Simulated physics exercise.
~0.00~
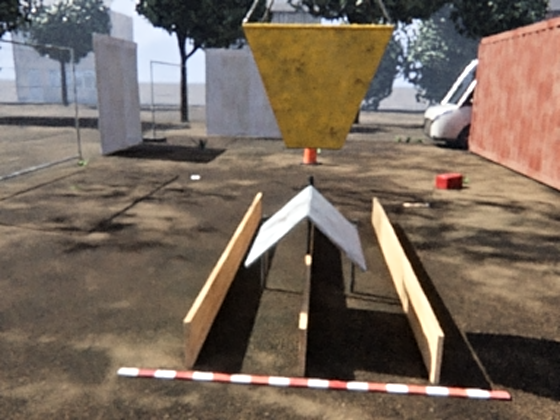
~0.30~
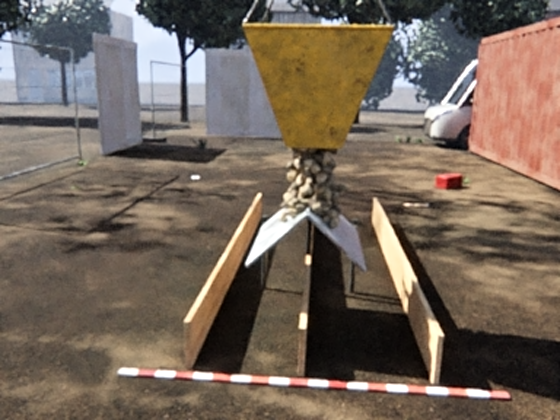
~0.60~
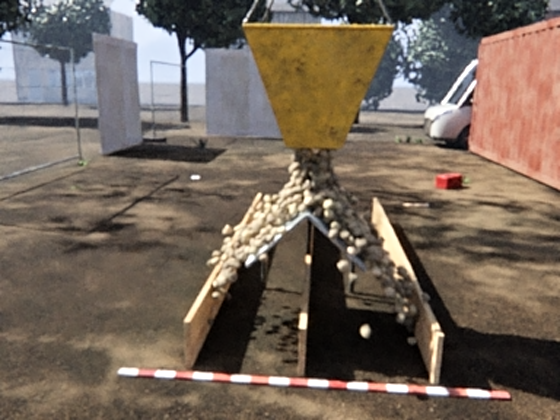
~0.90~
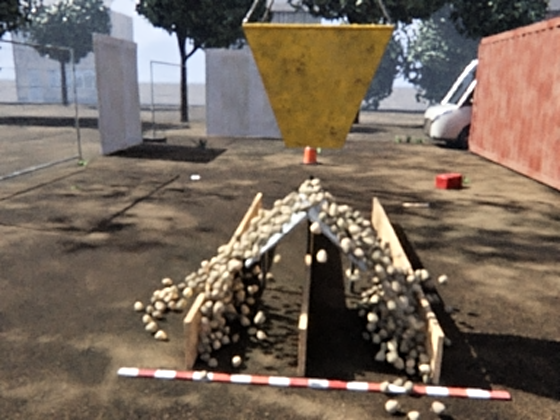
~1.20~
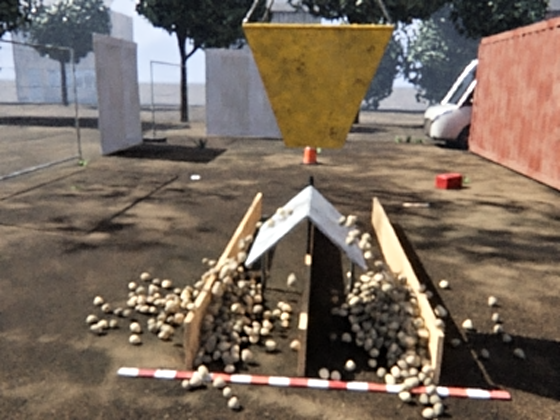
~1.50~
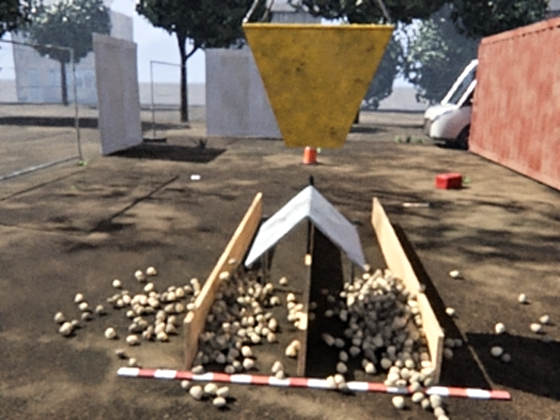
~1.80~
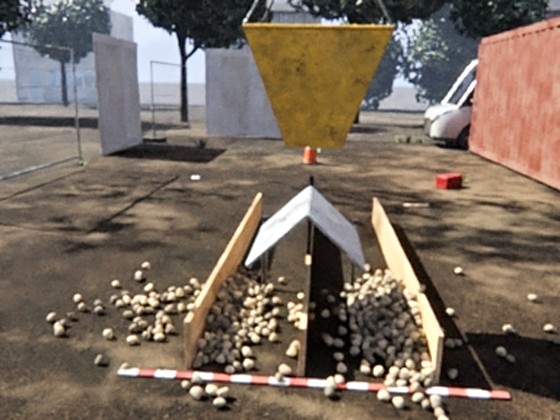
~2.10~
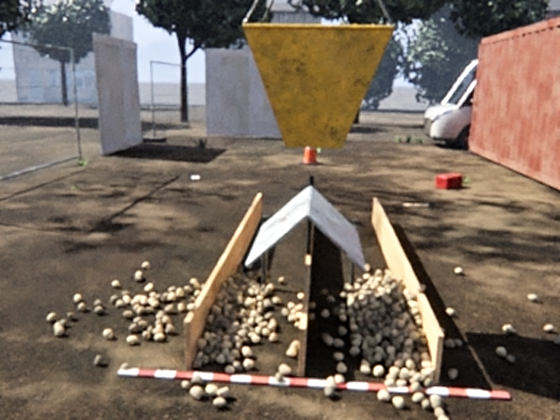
Stones pouring from a yellow skip onto a sloping steel ridge, splitting into two board-sided bays, some scattering outside before settling.
